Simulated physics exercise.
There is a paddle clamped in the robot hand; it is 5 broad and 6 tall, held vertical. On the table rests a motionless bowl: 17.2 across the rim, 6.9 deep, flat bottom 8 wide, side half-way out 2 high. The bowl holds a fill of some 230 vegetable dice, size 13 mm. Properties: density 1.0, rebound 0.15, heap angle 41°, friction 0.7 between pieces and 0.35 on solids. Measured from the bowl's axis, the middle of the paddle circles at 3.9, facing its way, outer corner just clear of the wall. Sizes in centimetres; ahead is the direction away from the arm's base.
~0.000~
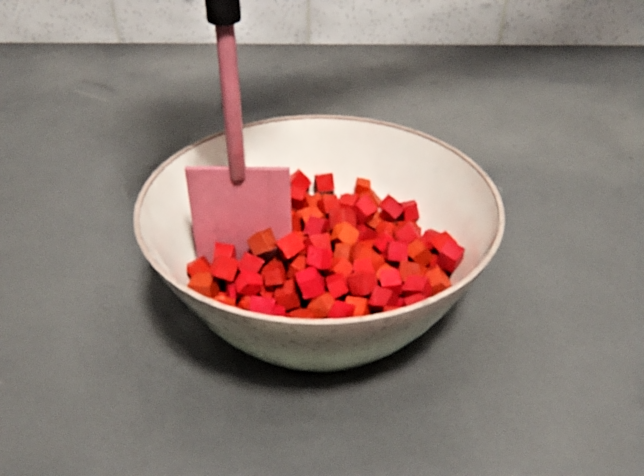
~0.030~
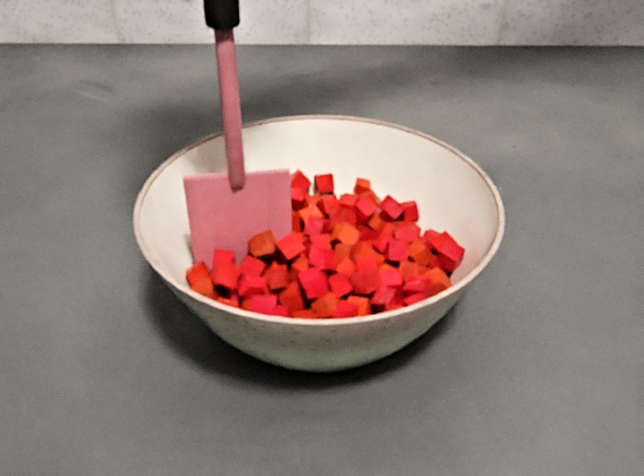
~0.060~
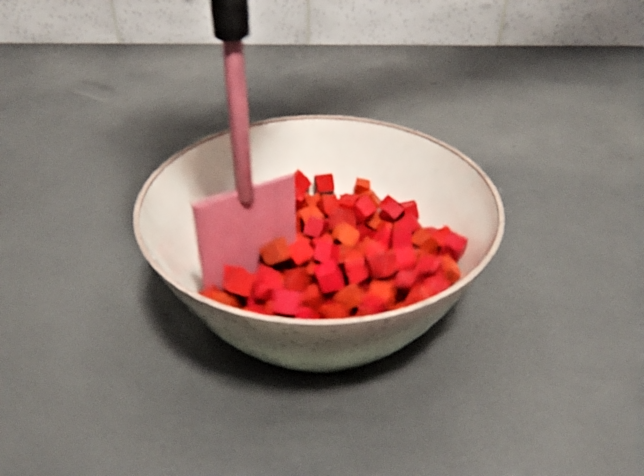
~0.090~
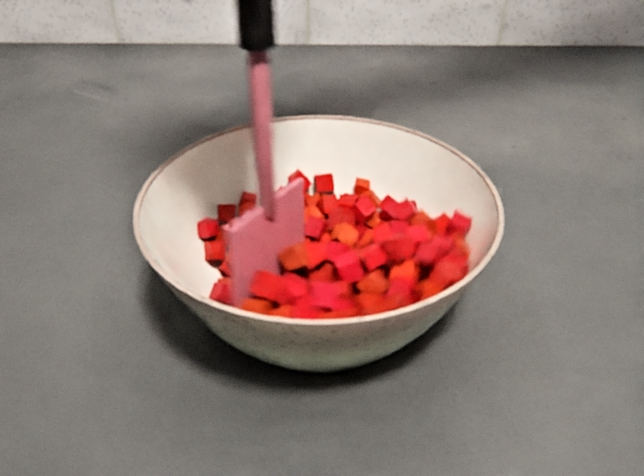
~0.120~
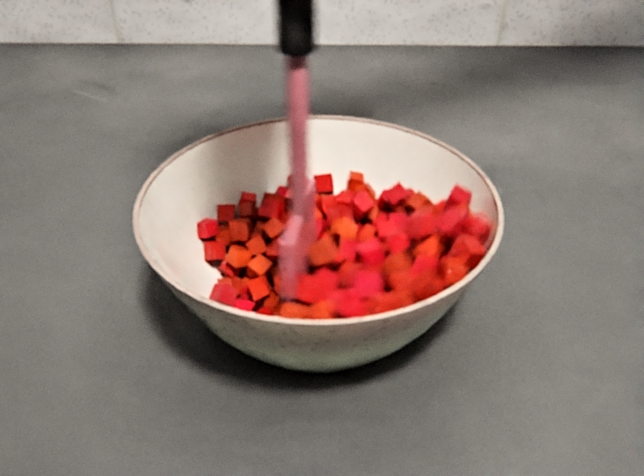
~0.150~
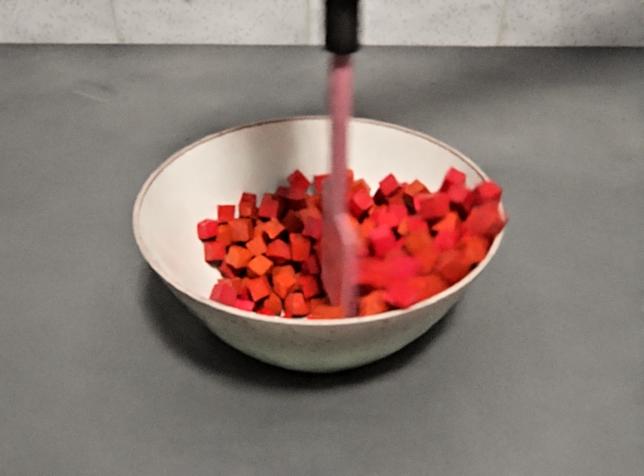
A pink spatula with a black handle, held upright from above, starts at the left side of a bowl, at first barely moving, then sweeps rightward and turns edge-on. The pale, thin-rimmed bowl, full of red and orange cubes, stays put on a grey countertop before light tiles, seen from a fixed, slightly raised view. Cubes bunch and heap up at the right rim.
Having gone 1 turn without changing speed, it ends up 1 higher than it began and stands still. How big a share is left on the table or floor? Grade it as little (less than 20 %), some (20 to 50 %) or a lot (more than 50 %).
Grade: Some, 20 to 50 %.
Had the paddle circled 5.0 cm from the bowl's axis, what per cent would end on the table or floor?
Then some 0 percent.
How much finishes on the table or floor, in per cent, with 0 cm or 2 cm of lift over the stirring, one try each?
First try about 30 per cent, second about 25 per cent.
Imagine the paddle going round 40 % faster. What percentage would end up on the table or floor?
In that case it comes to around 35 percent.
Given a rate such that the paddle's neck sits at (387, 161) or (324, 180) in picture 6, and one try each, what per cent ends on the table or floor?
Around 35 and 25 percent, in that order.
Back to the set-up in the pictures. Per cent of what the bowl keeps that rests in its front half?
Close to 60 in a hundred.
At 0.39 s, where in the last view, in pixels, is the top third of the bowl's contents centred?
Roughly pixel (234, 174).
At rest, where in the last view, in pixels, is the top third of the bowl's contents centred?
Centre, approx.: (266, 291).
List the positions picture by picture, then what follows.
In the first frame, paddle neck at (235, 140), 0° round; upper third of the load around (326, 252), from x 200 to 450, top at y 180; 234 in the bowl.
In the second frame, paddle neck at (234, 145), 9° round; upper third of the load around (326, 256), from x 200 to 450, top at y 180.
In the third frame, paddle neck at (242, 160), 32° round; upper third of the load around (343, 264), from x 210 to 455, top at y 180.
In the fourth frame, paddle neck at (265, 173), 55° round; upper third of the load around (365, 265), from x 210 to 460, top at y 180.
In the fifth frame, paddle neck at (299, 179), 79° round; upper third of the load around (396, 254), from x 205 to 475, top at y 180.
In the sixth frame, paddle neck at (339, 178), 103° round; upper third of the load around (413, 241), from x 205 to 490, top at y 180; 234 in the bowl.
After 0.27 s, 199° round, highest piece 10 above the table; 213 in the bowl, 1 on the table or floor, 20 in flight or on the tool.
After 0.39 s, 296° round, highest piece 9 above the table; 191 in the bowl, 30 on the table or floor, 13 in flight or on the tool.
After 0.65 s, 0° round, highest piece 7 above the table; 169 in the bowl, 65 on the table or floor.
After 1.35 s, 0° round, highest piece 6 above the table; 169 in the bowl, 65 on the table or floor.
At rest, 169 in the bowl, 65 on the table or floor. That is 28 % on the table or floor.
